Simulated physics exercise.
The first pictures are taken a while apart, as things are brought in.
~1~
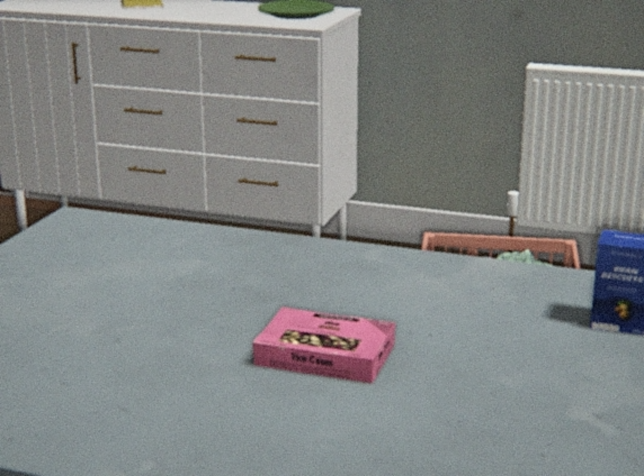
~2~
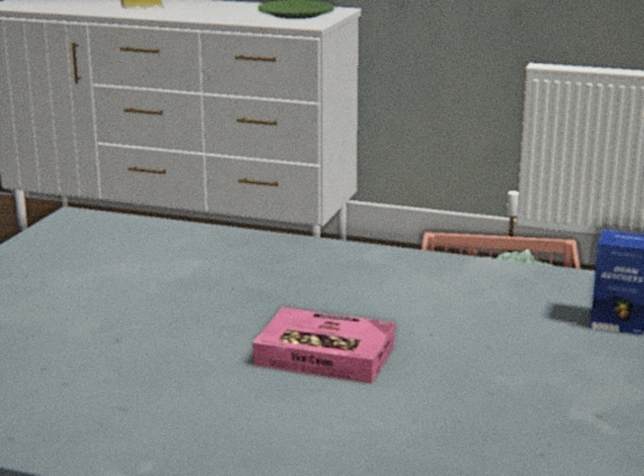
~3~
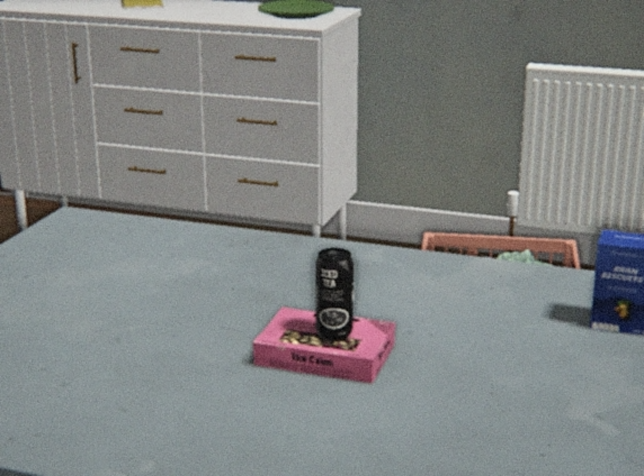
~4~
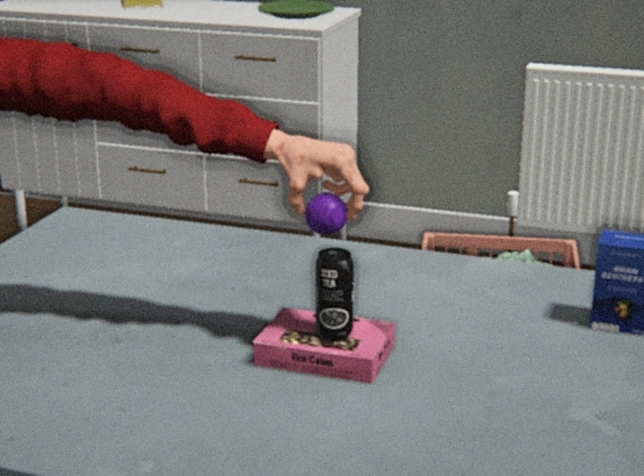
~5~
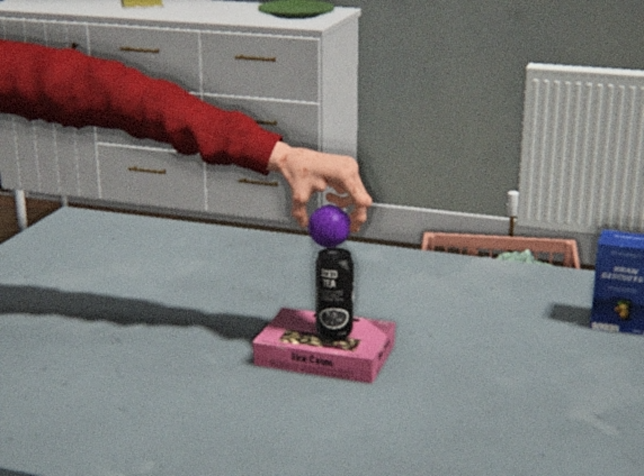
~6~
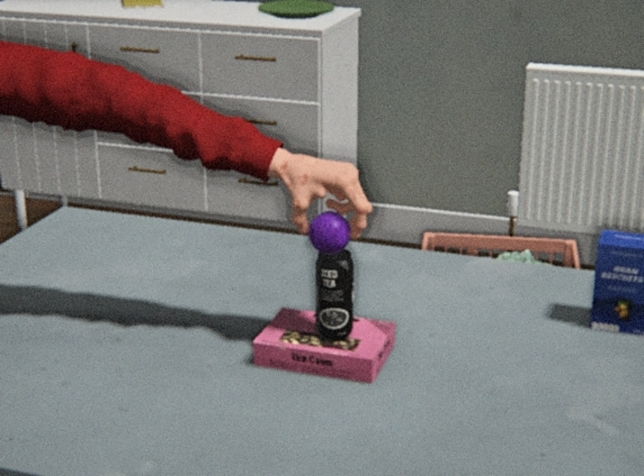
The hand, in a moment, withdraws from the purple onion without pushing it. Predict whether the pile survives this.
You'll see everything stays upright.
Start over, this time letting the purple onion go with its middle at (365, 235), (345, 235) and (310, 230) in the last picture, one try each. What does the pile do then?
In order, the pile tumbles down, then stands firm, and lastly tumbles down.
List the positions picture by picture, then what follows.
The last thing is not in view yet; pink packet (325, 344), in the first frame.
The last thing is not in view yet; blue carton (625, 282), in the second frame.
The last thing is not in view yet; black can (334, 295), in the third frame.
Coming down; purple onion (326, 213); pink packet (325, 344), in the fourth frame.
Coming down; purple onion (330, 226); blue carton (625, 282), in the fifth frame.
Set down, still held; purple onion (330, 232); black can (334, 295), in the sixth frame.
Then, 0.20 s after the last picture, nothing has stirred.
Then, 0.50 s after the last picture, purple onion resting near (330, 233).
At rest, all 4 in place. Seen from the same camera at the end, purple onion near (330, 233). The pile holds.
